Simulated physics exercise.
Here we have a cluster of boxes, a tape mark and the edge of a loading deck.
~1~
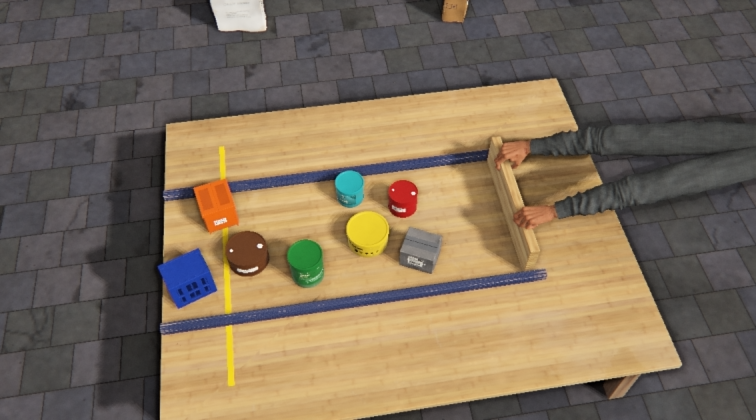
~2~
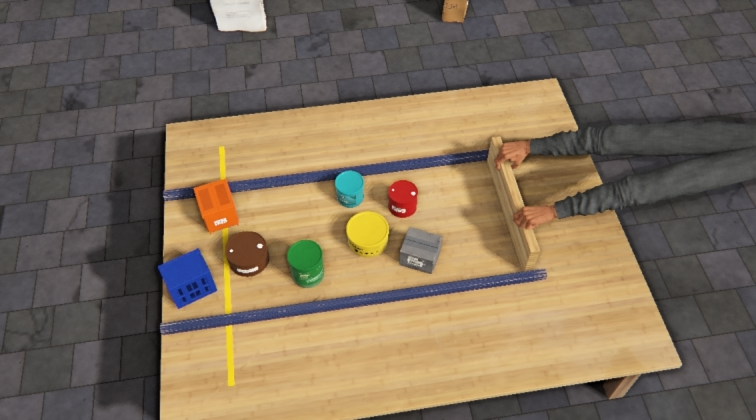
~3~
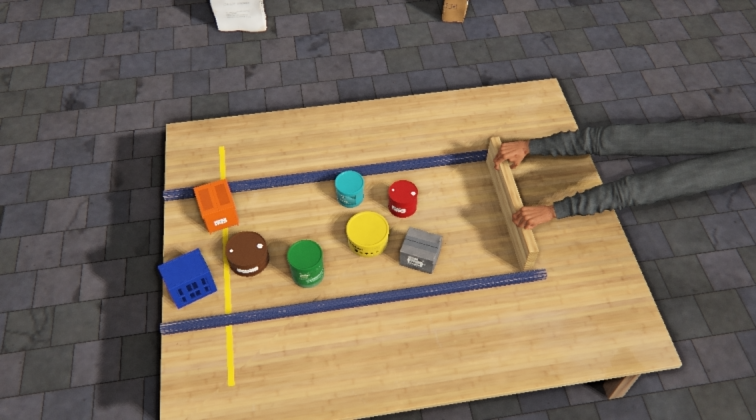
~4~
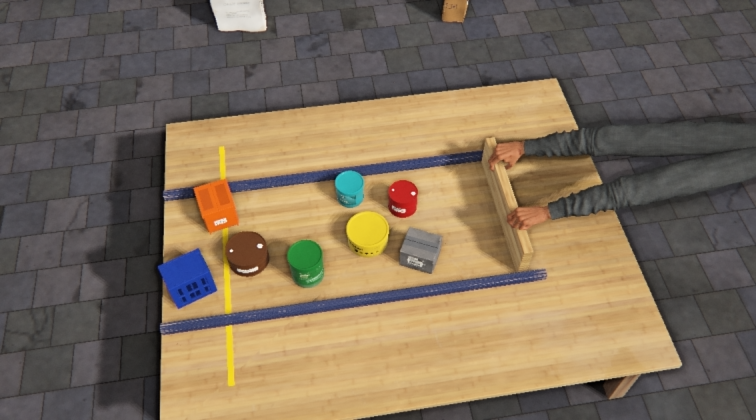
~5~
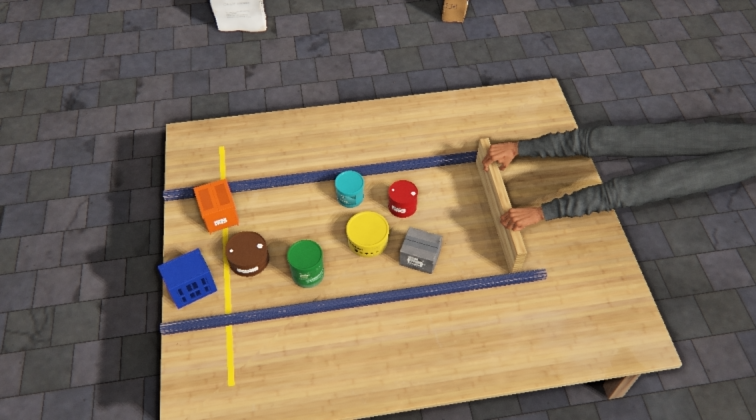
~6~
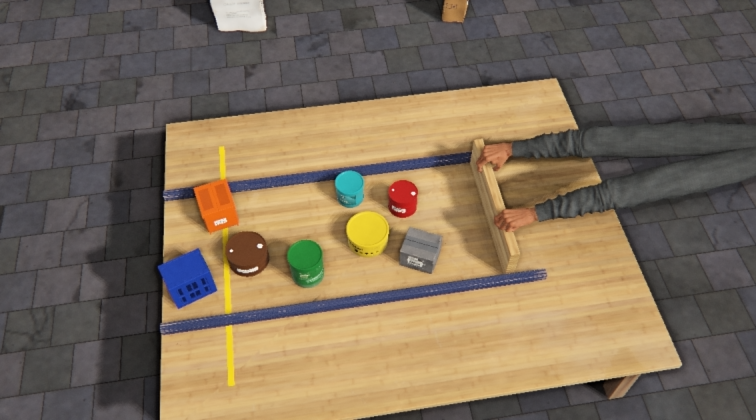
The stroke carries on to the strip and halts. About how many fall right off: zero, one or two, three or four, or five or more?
As it turns out, the number that fall off is one or two.
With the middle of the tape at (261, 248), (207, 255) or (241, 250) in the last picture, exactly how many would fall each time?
It would be 0, 4 and 1.
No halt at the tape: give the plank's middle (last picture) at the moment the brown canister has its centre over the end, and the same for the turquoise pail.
Its middle is around (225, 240) and around (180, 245).
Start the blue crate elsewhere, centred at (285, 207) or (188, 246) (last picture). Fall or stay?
The blue crate is kept; goes over.
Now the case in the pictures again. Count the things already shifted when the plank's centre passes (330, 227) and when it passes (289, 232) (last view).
At the one place 5, at the other 6.
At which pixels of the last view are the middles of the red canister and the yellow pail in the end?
First (209, 225), then (204, 257).
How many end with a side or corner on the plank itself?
The number is 4.
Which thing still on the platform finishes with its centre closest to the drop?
That is the brown canister.
Early on, none off yet; blue crate at rest near (188, 279); orange tote at rest near (217, 207); brown canister at rest near (247, 254).
Finally, the number that fall off is one or two; lost, blue crate.
